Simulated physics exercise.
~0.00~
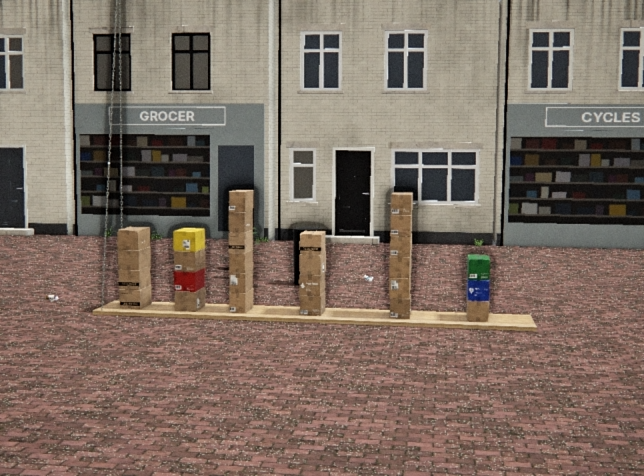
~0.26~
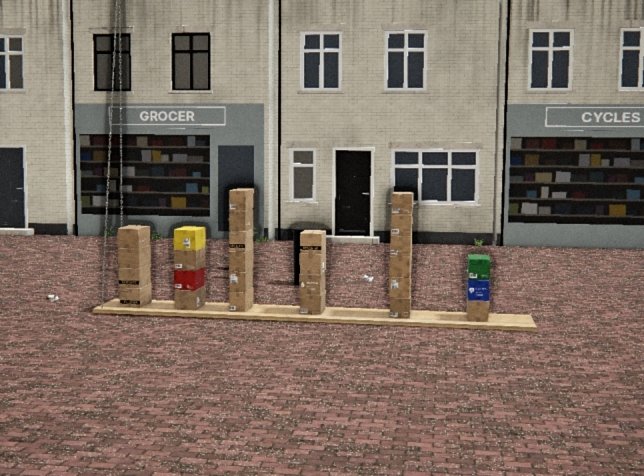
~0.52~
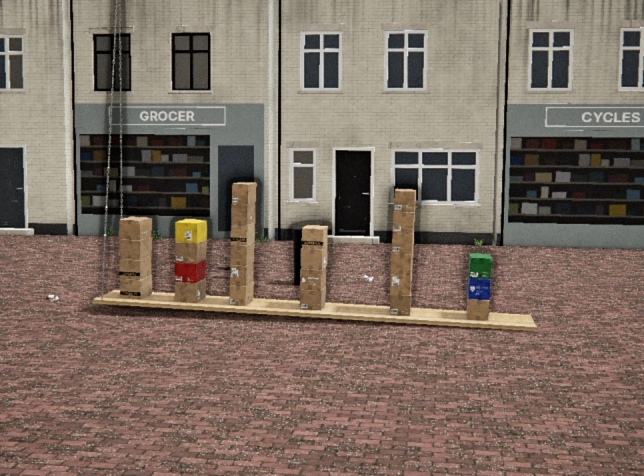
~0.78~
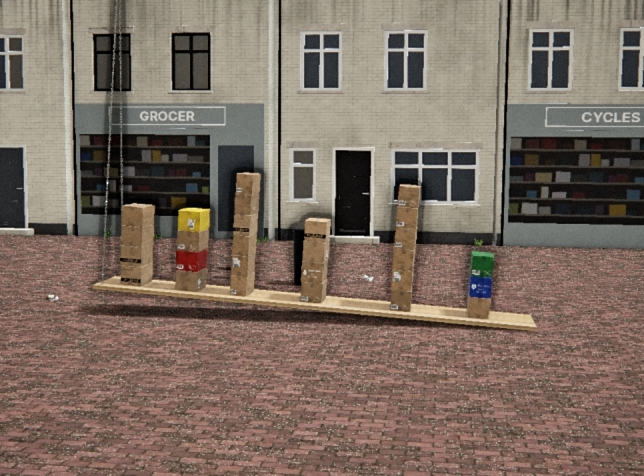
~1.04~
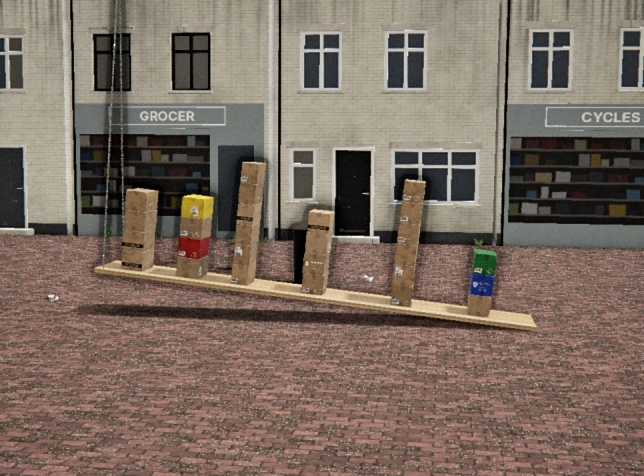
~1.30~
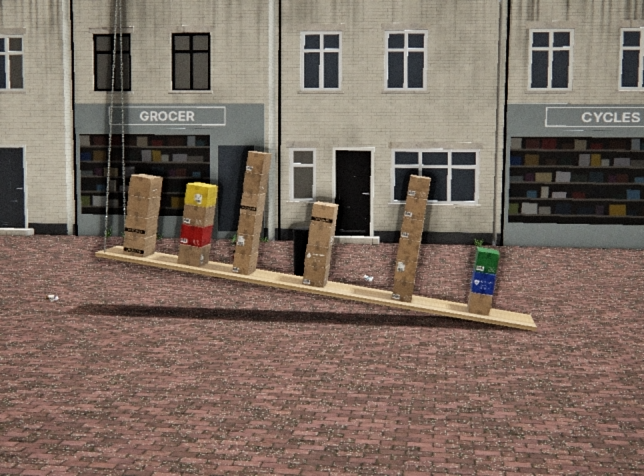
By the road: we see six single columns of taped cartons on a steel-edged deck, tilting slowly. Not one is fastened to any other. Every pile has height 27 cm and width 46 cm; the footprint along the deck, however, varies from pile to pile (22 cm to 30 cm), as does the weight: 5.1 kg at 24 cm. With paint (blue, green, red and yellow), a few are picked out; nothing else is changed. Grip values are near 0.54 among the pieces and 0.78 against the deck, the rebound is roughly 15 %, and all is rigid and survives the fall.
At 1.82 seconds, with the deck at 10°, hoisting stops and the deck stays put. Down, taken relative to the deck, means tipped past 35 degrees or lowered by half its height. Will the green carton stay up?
No.
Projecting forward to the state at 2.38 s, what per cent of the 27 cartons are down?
5 percent by then.
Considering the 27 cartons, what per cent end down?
Near enough 65 per cent of them, I reckon.
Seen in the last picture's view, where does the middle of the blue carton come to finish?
It ends up centred close to (544, 312).
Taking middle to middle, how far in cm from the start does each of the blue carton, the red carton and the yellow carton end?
Shift in cm - blue: 90; red: 80; yellow: 80.
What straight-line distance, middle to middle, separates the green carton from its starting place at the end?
It finishes around 130 cm from its starting point.
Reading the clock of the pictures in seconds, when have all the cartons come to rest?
At roughly 5.5 s.
After 2.38 s, slope 10°; 2 of the 27 cartons down; green carton unmoved.
After 3.08 s, slope 10°; 16 of the 27 cartons down; green carton 27° from how it stood; blue carton 28° from how it stood.
In the end (5.8 s), slope 10°; 18 of the 27 cartons down; green carton on its side; blue carton on its side; yellow carton unmoved. From the last view, middles, green carton near (568, 317), blue carton near (544, 312).
